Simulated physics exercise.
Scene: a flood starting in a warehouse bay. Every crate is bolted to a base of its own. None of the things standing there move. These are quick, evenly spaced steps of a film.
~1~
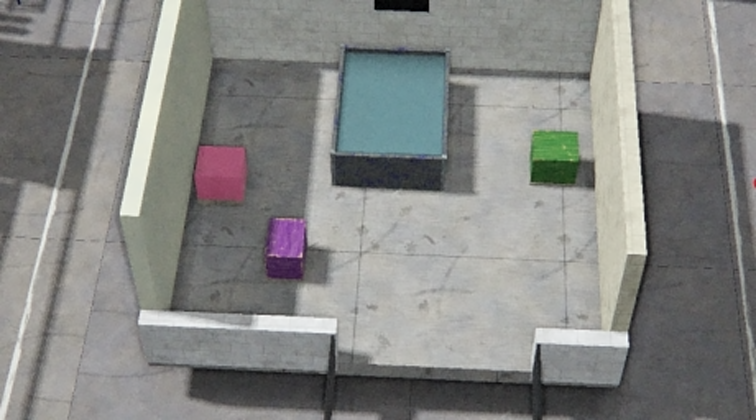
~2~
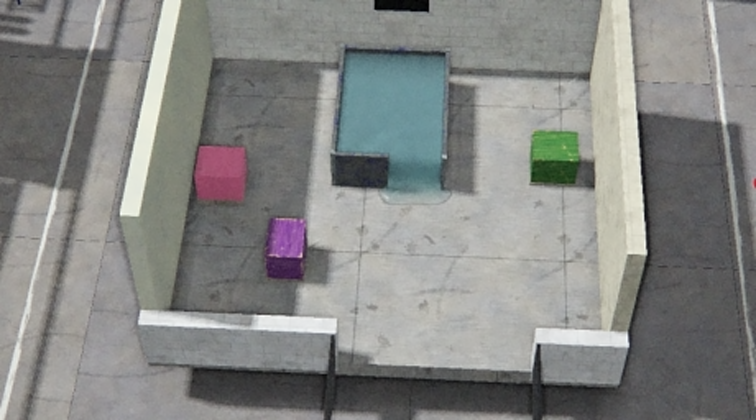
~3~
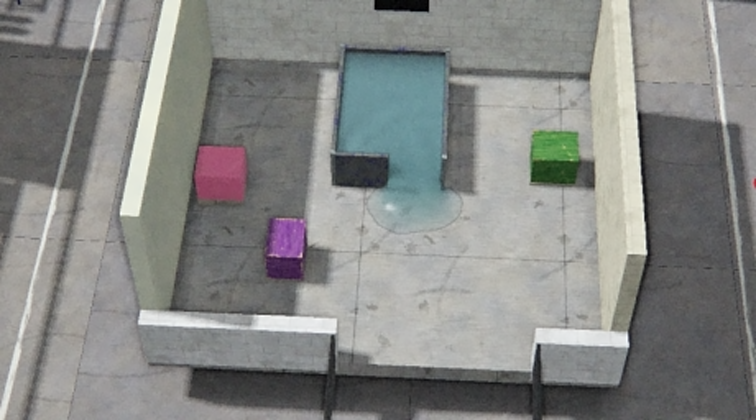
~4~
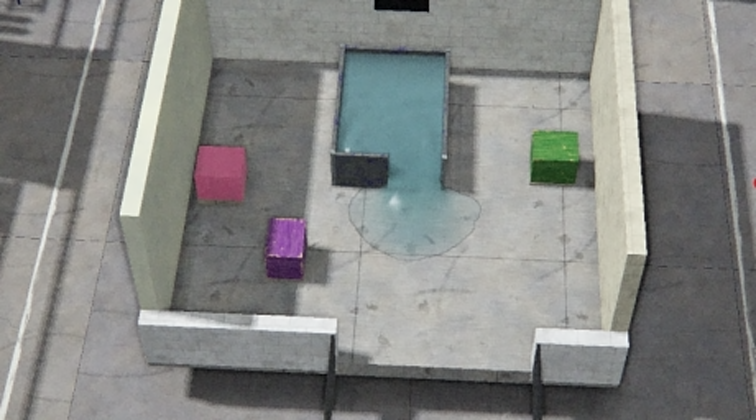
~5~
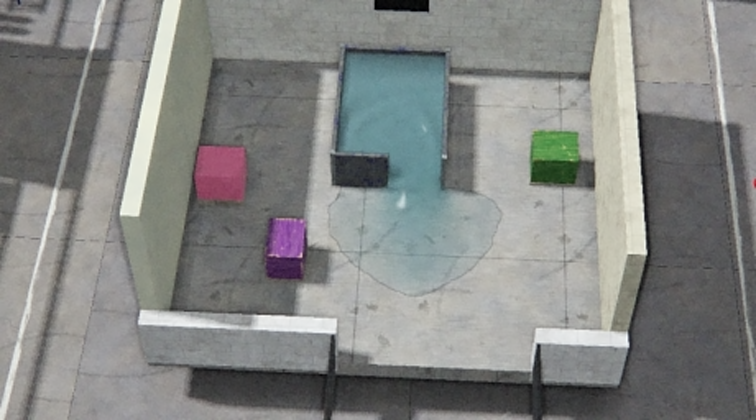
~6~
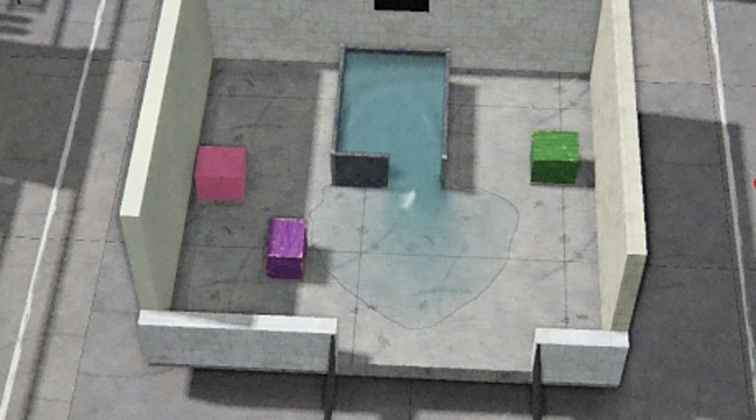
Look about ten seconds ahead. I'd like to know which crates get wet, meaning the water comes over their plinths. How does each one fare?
The green crate does get wet. The purple crate does get wet. The pink crate does not get wet.
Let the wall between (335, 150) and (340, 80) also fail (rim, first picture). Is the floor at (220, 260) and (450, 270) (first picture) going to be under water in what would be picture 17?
Submerged, waterless.
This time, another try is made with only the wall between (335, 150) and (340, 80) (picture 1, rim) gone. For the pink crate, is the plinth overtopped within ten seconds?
Looking at it, the pink crate gets overtopped.
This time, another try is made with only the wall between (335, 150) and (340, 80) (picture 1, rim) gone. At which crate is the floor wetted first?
It's the one in pink.
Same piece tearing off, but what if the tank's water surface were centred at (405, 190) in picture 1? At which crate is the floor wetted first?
I'd go with the green one.
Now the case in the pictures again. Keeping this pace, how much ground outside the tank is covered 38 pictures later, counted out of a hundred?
Estimate: Near 65 %.
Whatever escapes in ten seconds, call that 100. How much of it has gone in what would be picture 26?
I'd say about 45 per cent.
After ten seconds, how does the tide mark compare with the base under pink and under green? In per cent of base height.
About 70 percent and about 150 percent.
A moment on, water covers 35 % of the floor; the green crate not reached, the purple crate water round its plinth, the pink crate not reached.
Next, water covers 40 % of the floor; the green crate not reached, the purple crate water round its plinth, the pink crate not reached.
Then, water covers 45 % of the floor; the green crate not reached, the purple crate water round its plinth, the pink crate not reached.
Later, water covers 65 % of the floor; the green crate water round its plinth, the purple crate water round its plinth, the pink crate water round its plinth.
In the end, water covers 80 % of the floor; the green crate was topped, the purple crate was topped, the pink crate stayed above the water.
